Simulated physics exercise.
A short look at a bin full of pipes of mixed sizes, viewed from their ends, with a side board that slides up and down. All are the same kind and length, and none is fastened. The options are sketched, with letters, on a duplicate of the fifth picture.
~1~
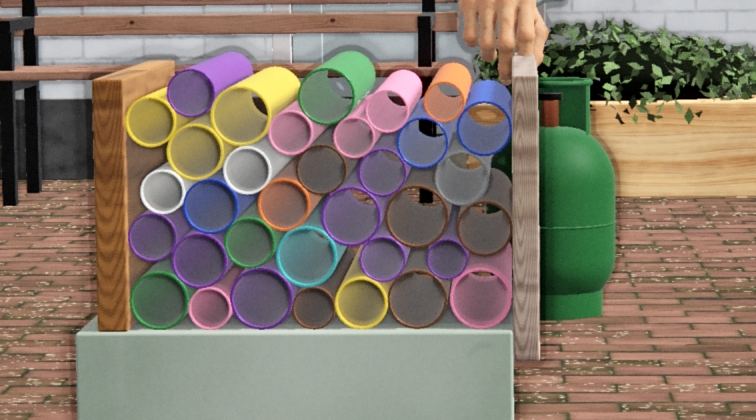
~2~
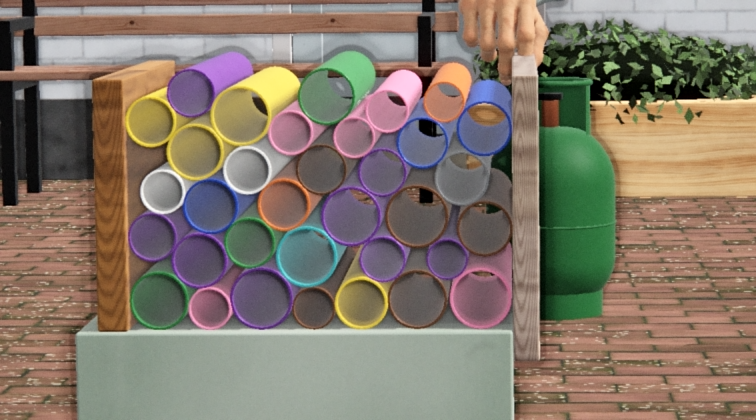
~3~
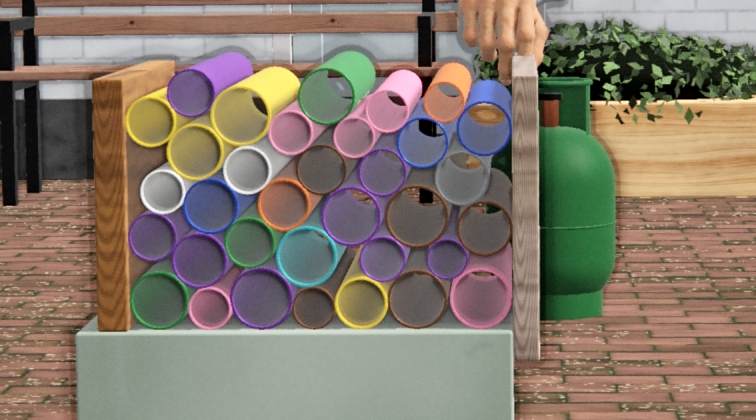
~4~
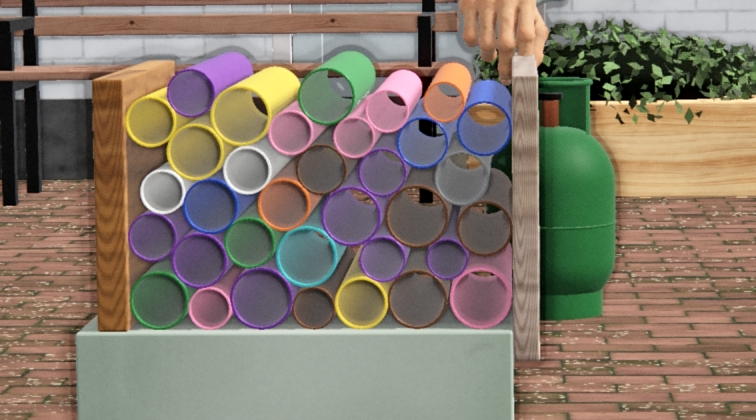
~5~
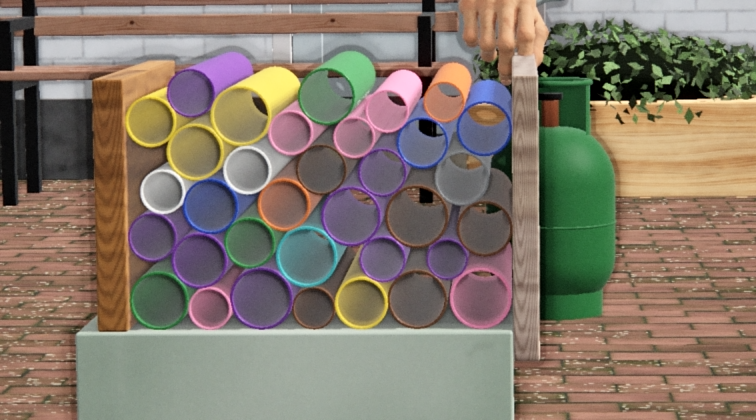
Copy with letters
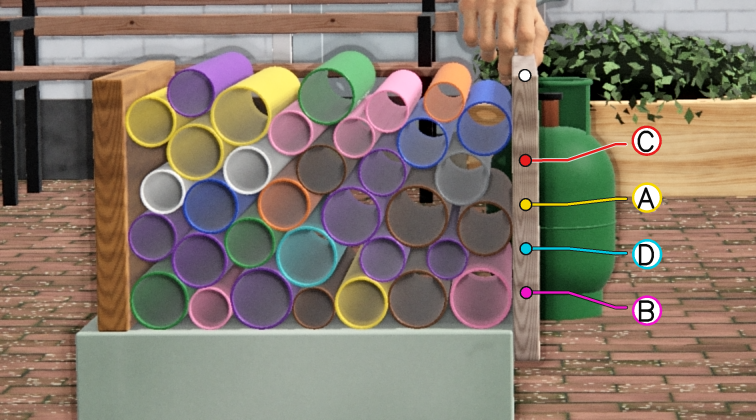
Colorful pipes of mixed sizes sat stacked with their open ends showing between two wooden boards, while a hand rested at the top of the right-hand board and nothing visibly moved.
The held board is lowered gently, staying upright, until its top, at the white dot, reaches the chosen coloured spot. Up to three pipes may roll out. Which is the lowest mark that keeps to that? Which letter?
Stop at D.
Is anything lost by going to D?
Yes, at D.
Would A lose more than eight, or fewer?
At A, fewer than eight.
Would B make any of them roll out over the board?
At B: Yes.
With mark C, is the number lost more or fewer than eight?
Fewer than eight.
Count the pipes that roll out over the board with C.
With C, none.
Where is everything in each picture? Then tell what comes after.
In the first picture, a purple pipe (382, 259); a purple pipe (352, 217).
In the second picture, a blue pipe (485, 128).
In the third picture, a yellow pipe (151, 122); side board (525, 193).
In the fourth picture, a green pipe (160, 300); a brown pipe (417, 299).
In the fifth picture, a purple pipe (382, 259); a purple pipe (352, 217).
On the marked copy, A at (526, 204); B at (527, 293); C at (526, 160); D at (526, 248); the white dot at (525, 75).
With D. Early on, top of the board (512, 156).
Further on, top of the board (513, 246).
At the end, top of the board (513, 247), two out over the board.
As for the rest, A two out over the board; B more than three out over the board; C none out over the board.
